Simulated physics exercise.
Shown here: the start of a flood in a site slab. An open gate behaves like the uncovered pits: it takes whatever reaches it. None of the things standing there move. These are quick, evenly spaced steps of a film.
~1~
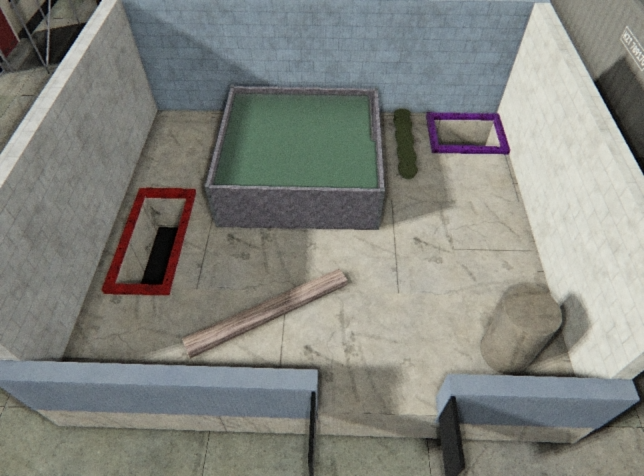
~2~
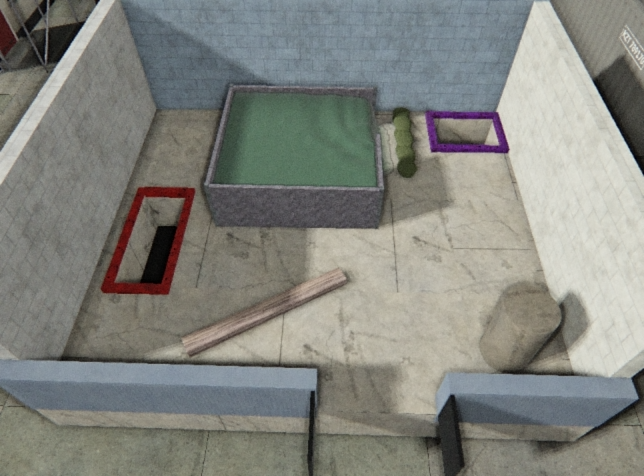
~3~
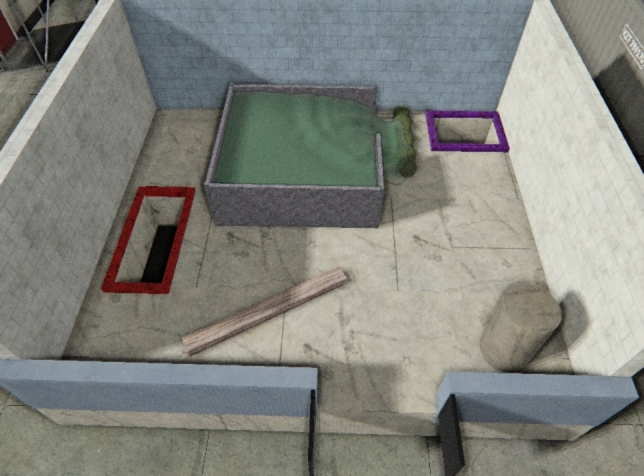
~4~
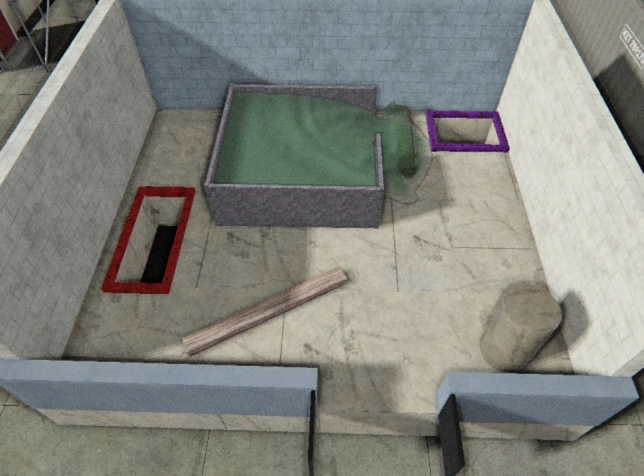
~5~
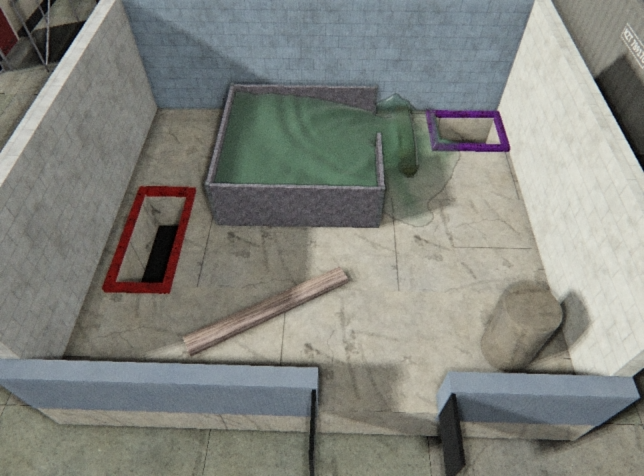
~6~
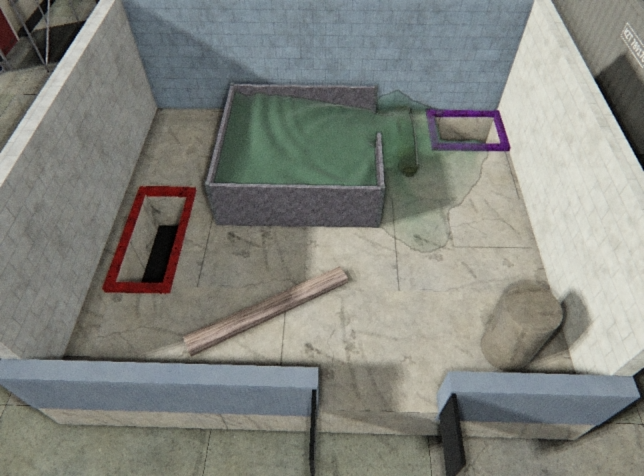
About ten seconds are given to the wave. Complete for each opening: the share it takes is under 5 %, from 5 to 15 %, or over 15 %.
The share the gate takes is from 5 to 15 %; the share the red pit takes is under 5 %; the share the purple pit takes is over 15 %.
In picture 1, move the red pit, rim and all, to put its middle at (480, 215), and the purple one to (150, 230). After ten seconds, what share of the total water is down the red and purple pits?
Estimated shares - red: 15 %; purple: 2 %.
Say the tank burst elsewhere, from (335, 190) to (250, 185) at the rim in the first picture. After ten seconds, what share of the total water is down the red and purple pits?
Lab note - share by pit: Red 10 %, purple 0 %.
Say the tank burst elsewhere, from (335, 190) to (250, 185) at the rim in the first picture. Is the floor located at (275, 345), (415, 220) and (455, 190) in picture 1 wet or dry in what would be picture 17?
The first would be drenched, the second still unwetted and the third still unwetted.
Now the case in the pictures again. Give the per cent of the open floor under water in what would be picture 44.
Estimate: Near 80 %.
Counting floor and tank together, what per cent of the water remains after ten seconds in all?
That comes to around 68 in a hundred.
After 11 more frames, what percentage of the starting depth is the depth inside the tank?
That comes to about 64 per cent.
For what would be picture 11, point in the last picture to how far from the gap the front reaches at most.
I'd say near (485, 330).
A moment on, water covers 35 % of the floor; the gate 0 %, the red pit 0 %, the purple pit 4 %.
Next, water covers 45 % of the floor; the gate 0 %, the red pit 0 %, the purple pit 10 %.
Then, water covers 55 % of the floor; the gate 1 %, the red pit 0 %, the purple pit 16 %.
Later, water covers 80 % of the floor; the gate 4 %, the red pit 0 %, the purple pit 20 %.
In the end, water covers 95 % of the floor; the gate 10 %, the red pit 2 %, the purple pit 22 %.
